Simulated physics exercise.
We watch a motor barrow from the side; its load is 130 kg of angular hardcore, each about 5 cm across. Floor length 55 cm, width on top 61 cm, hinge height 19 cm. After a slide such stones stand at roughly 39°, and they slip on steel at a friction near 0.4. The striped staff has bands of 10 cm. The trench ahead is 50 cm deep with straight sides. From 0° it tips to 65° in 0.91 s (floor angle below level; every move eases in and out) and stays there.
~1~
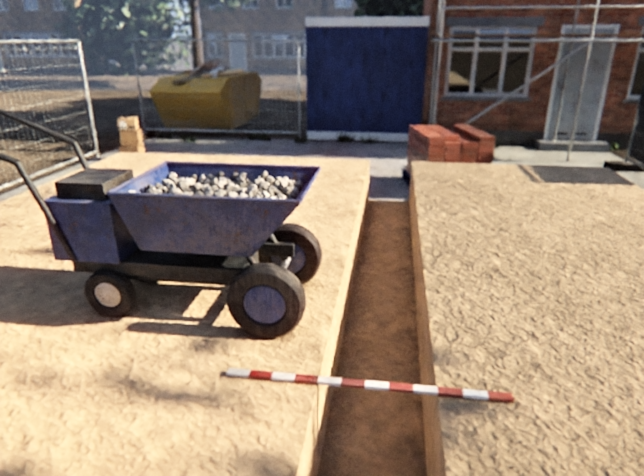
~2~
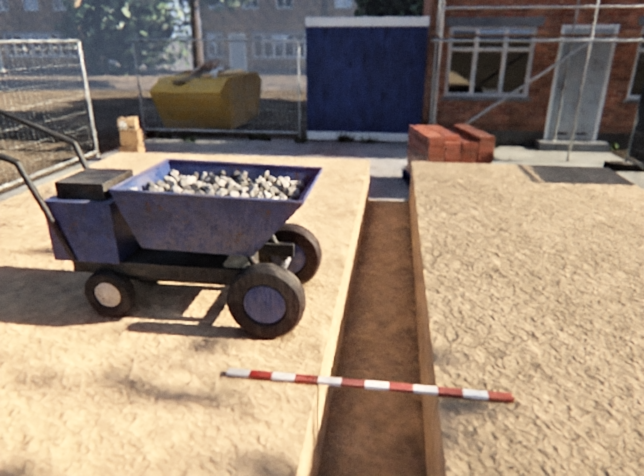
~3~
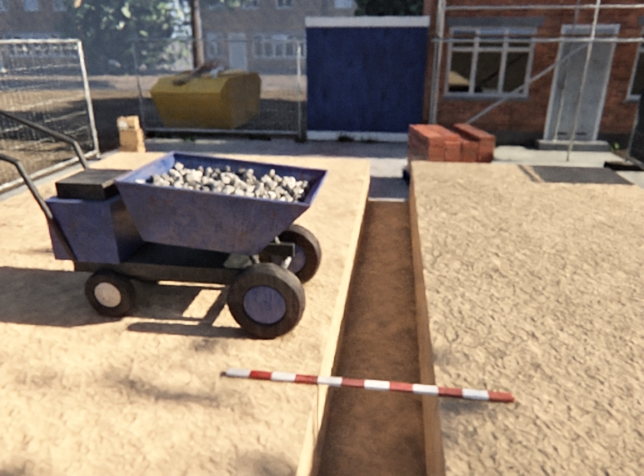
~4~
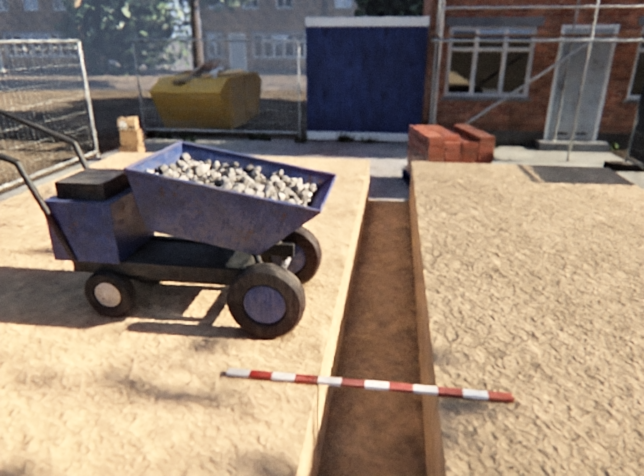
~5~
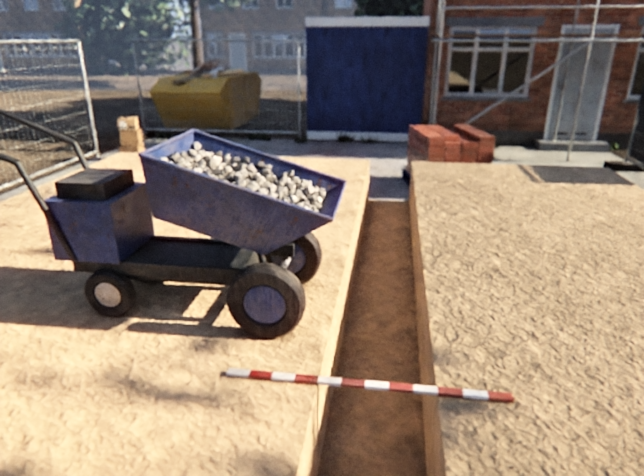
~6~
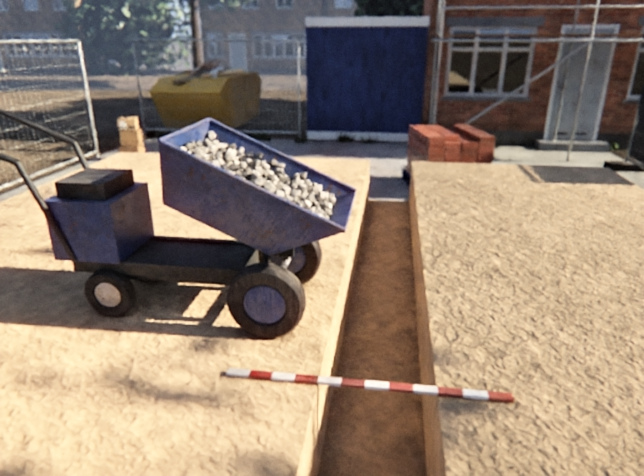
The video shows a blue motor barrow loaded with pale angular stones standing beside a straight trench crossed by a red-and-white striped staff, as its skip gradually tilts toward the right, the rear rising while the wheels stay still.
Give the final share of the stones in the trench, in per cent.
About 58 per cent.
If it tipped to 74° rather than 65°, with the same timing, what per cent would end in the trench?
It would be near 75 per cent.
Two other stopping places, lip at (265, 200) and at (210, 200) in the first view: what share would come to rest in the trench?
Near 75 per cent from the first place, 60 from the second.
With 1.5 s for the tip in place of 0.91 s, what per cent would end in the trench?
Then about 65 per cent.
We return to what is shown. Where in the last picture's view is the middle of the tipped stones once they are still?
Around (405, 382).
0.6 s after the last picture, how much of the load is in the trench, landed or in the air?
Some 10 per cent.
Then, 0.3 s after the last picture the floor is at 55°, 100 % in the skip; the foremost stones are at (365, 255).
Then, 0.6 s after the last picture the floor is at 65°, 87 % in the skip, 12 % in the trench, 1 % past the trench; the foremost stones are at (435, 317).
Then, 1.0 s after the last picture the floor is at 65°, 52 % in the skip, 31 % in the trench, 17 % past the trench; the foremost stones are at (515, 322).
Then, 2.9 s after the last picture the floor is at 65°, 24 % in the skip, 58 % in the trench, 18 % past the trench; the foremost stones are at (550, 319).
